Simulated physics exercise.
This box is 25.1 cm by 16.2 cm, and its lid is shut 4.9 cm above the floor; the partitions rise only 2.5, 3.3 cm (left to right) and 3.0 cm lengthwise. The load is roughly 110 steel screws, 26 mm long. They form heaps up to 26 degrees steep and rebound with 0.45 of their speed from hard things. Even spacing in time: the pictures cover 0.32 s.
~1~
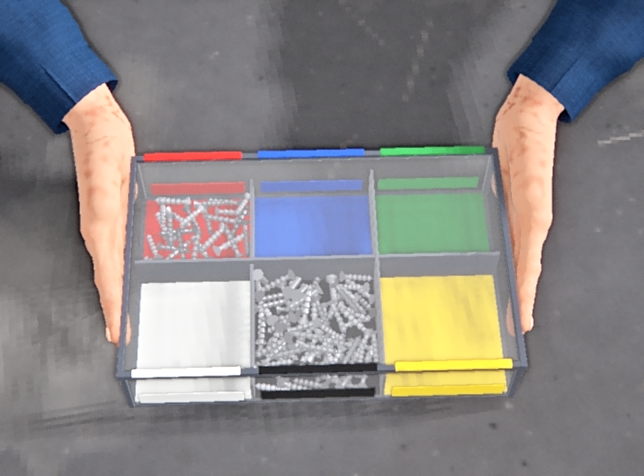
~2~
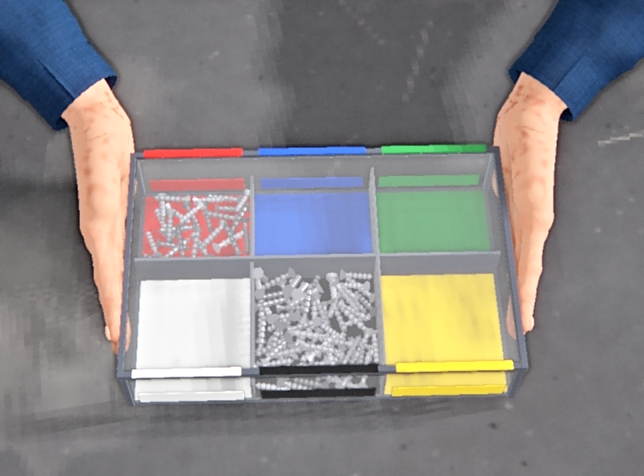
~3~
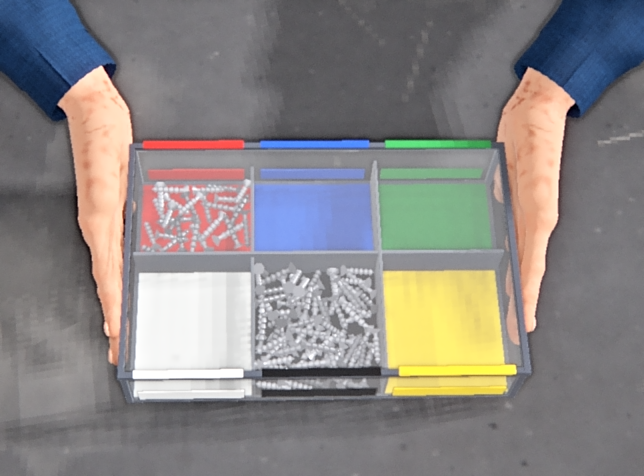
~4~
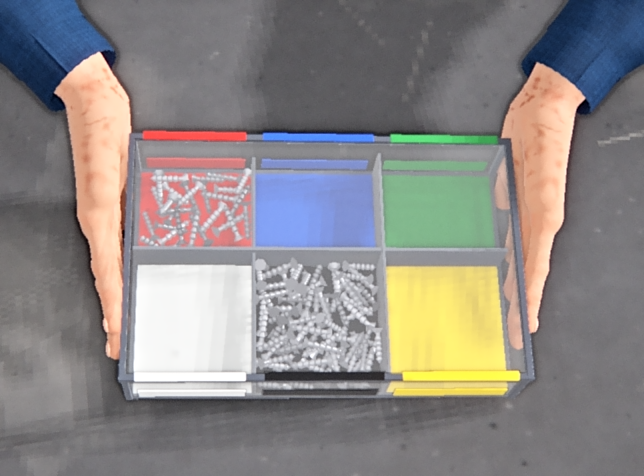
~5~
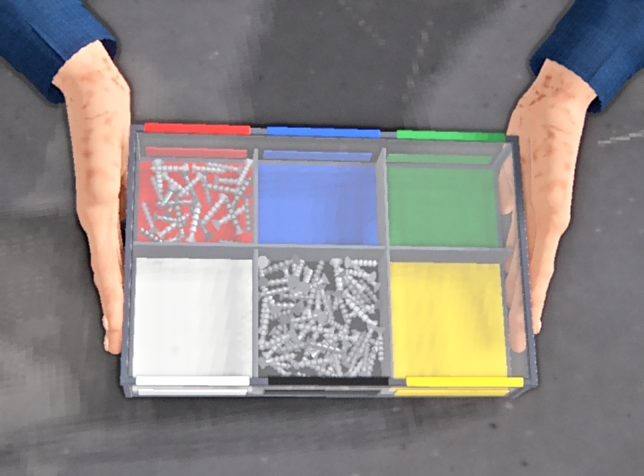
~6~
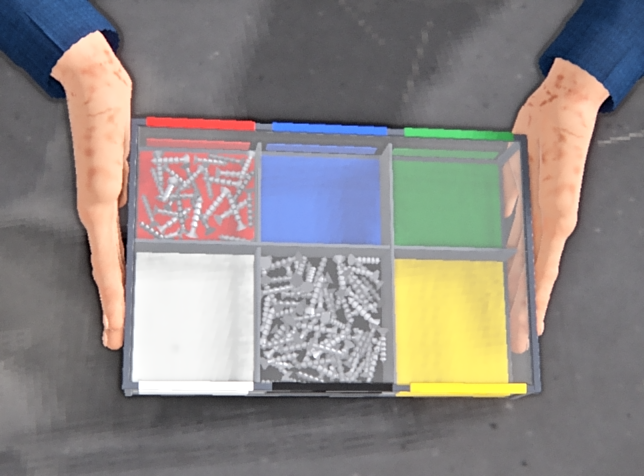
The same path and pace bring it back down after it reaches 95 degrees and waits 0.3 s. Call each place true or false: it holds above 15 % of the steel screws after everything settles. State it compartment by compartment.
Red compartment: False, blue compartment: False, green compartment: False, yellow compartment: False, white compartment: False, black compartment: True.
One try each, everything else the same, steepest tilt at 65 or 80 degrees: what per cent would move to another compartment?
I'd put them near 0 and 5 percent in that order.
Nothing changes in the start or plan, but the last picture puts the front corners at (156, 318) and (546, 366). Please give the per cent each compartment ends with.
So it works out as red at 0 percent, blue at 0 percent, green at 15 percent, yellow at 40 percent, white at 0 percent and black at 45 percent.
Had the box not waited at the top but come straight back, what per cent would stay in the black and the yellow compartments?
Final amounts would be black 85% and yellow 5%.
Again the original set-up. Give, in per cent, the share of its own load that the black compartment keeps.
Around 90 per cent of it.
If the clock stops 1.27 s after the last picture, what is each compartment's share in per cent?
In per cent: Red 10; blue 0; green 0; yellow 5; white 5; black 80.
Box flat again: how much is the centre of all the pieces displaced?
It shifts by roughly 5.0 cm.
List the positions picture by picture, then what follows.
Box tilt 0 degrees, front corners at (123, 373) and (520, 363); red 30 %, black 70 %, in the first picture.
Box tilt 1 degrees, front corners at (124, 373) and (520, 364), in the second picture.
Box tilt 5 degrees, front corners at (124, 374) and (523, 368), lowest corner right front, in the third picture.
Box tilt 10 degrees, front corners at (125, 375) and (527, 374), lowest corner right front, in the fourth picture.
Box tilt 15 degrees, front corners at (127, 378) and (530, 380), lowest corner right front, in the fifth picture.
Box tilt 19 degrees, front corners at (129, 382) and (533, 386), lowest corner right front; red 30 %, black 70 %, in the sixth picture.
Then, 1.27 s after the last picture, tilt 95 degrees; red 10 %, yellow 5 %, white 5 %, black 80 %.
Then, 2.12 s after the last picture, tilt 47 degrees; red 5 %, yellow 5 %, black 90 %.
Then, 2.97 s after the last picture, tilt 0 degrees; red 5 %, yellow 5 %, white 5 %, black 85 %.
In the end, red 5 %, blue 0 %, green 0 %, yellow 5 %, white 5 %, black 85 %.
